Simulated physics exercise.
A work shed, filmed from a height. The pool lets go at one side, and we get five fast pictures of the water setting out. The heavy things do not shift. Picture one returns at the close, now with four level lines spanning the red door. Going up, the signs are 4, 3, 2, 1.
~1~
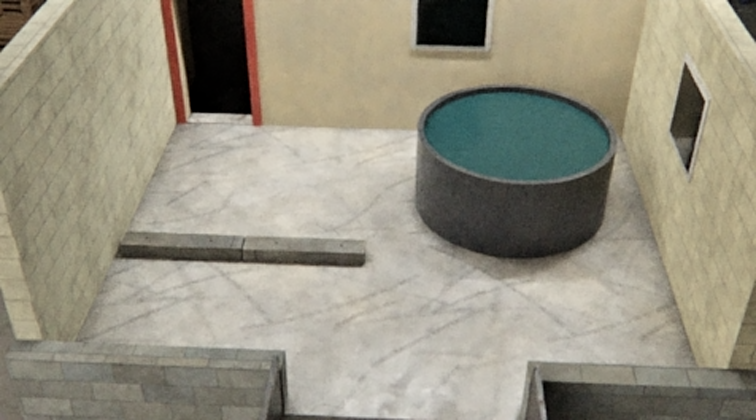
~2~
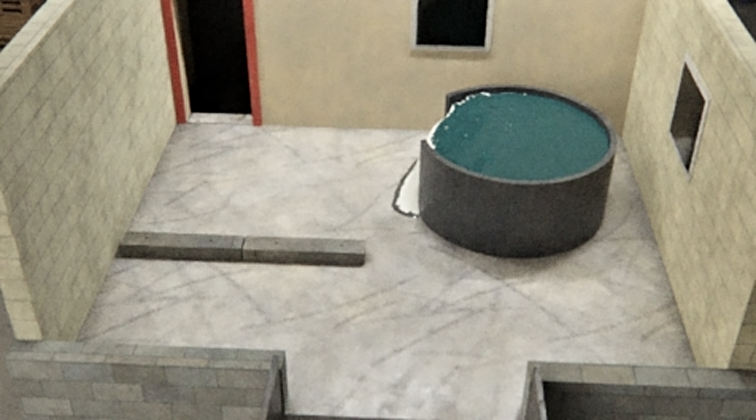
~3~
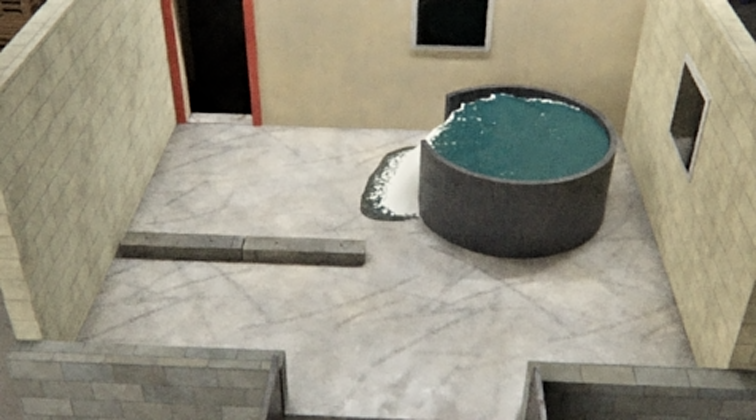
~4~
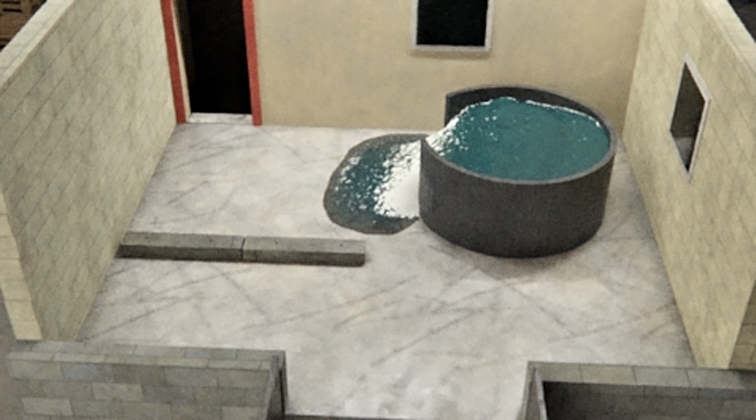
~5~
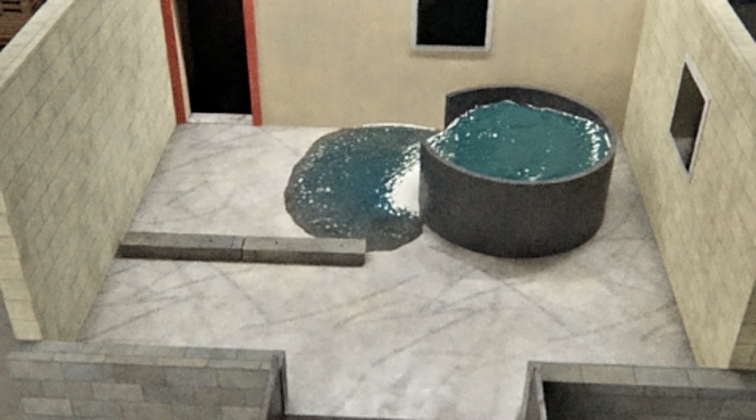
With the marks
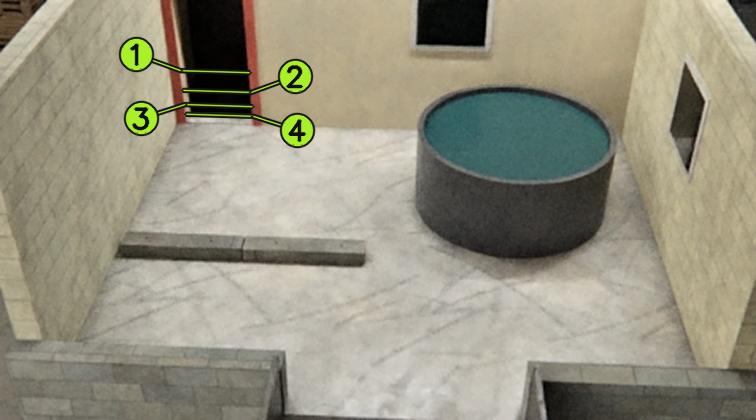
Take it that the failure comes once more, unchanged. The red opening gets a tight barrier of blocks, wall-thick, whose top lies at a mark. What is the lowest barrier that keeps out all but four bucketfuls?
2 will do.
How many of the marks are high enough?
Two.
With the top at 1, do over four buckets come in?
No, not at all.
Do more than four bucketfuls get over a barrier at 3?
Yes, that goes wrong.
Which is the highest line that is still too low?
It is 3.
On the marked copy, 1 at (215, 71); 2 at (217, 91); 3 at (218, 105); 4 at (219, 115); from the bottom up 4, 3, 2, 1.
With 1, nothing gets over.
With 2, a splash gets over, under a bucket.
With 3, about 9 bucketfuls get in.
With 4, dozens of bucketfuls pour in.
